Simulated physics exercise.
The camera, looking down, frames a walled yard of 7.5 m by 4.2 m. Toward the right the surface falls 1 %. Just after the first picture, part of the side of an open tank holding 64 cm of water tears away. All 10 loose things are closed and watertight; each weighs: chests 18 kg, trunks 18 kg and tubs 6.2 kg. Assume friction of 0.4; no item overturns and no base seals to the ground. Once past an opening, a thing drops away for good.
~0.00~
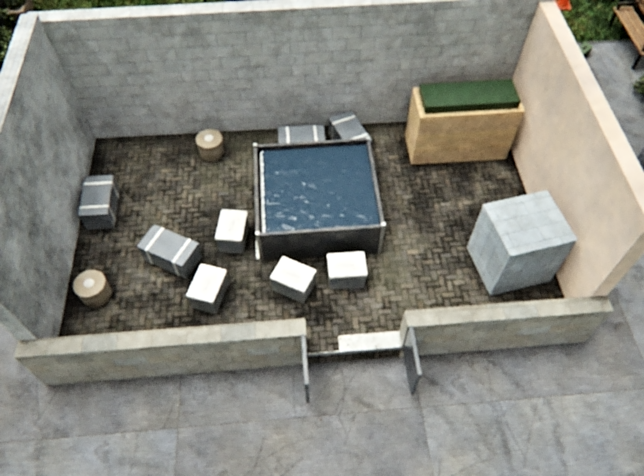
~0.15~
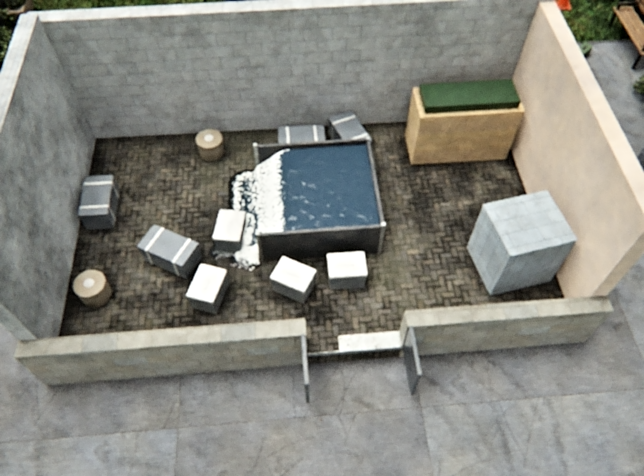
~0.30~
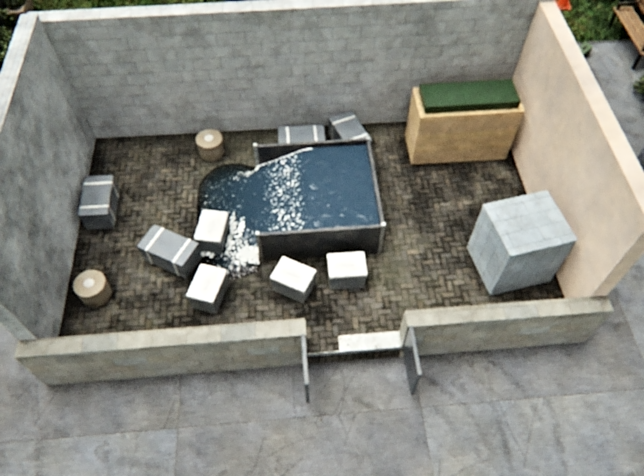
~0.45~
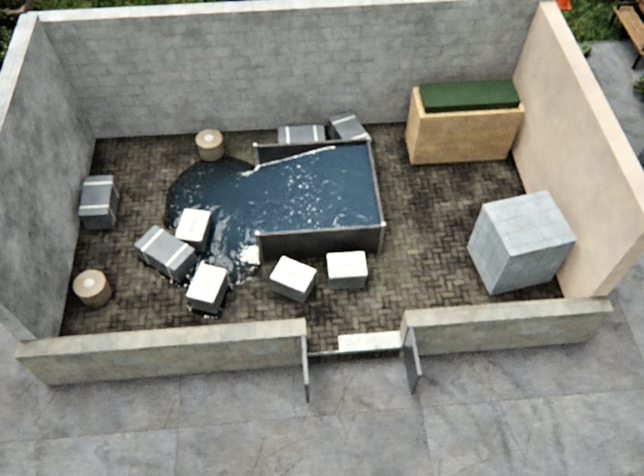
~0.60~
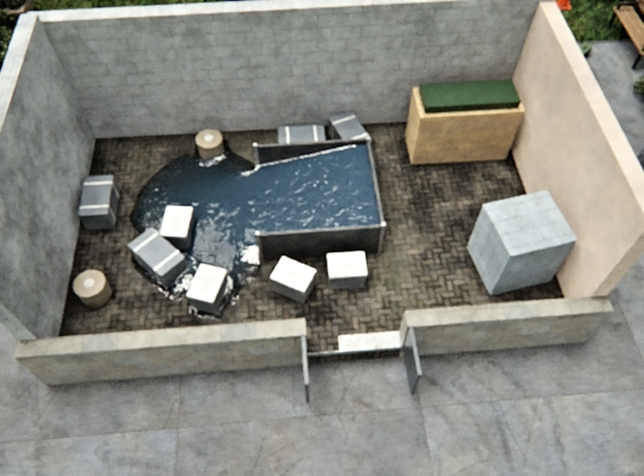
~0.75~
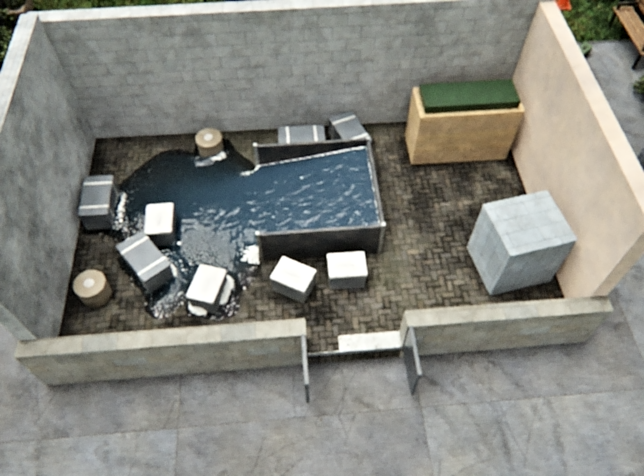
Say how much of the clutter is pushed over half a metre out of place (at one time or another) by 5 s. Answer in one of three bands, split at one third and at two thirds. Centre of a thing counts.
Two thirds or more.
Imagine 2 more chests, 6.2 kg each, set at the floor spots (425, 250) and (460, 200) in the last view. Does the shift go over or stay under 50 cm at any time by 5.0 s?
Below, below.
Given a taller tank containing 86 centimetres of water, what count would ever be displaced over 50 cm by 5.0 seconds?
Then the count would be 10.
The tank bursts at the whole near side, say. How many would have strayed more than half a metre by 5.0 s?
Then it comes to 4 of them.
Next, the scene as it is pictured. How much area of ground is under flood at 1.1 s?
Close to 13 m2, I'd say.
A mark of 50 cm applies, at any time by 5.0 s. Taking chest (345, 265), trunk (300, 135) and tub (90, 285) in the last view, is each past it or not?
Well, in turn that's not reaching it, topping it, topping it.
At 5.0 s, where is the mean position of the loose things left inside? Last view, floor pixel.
It works out to somewhere near (295, 242) on the floor.
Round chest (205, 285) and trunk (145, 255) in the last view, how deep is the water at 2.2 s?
First roughly 2 cm, second roughly 23 cm.
After 1.1 s 2 of 10 are over 50 cm from their spots; 0 afloat.
After 2.2 s 3 of 10 are over 50 cm from their spots; 5 afloat.
After 3.5 s 4 of 10 are over 50 cm from their spots; 5 afloat.
After 5.0 s 8 of 10 are over 50 cm from their spots, and 8 have been at some point; 7 afloat.
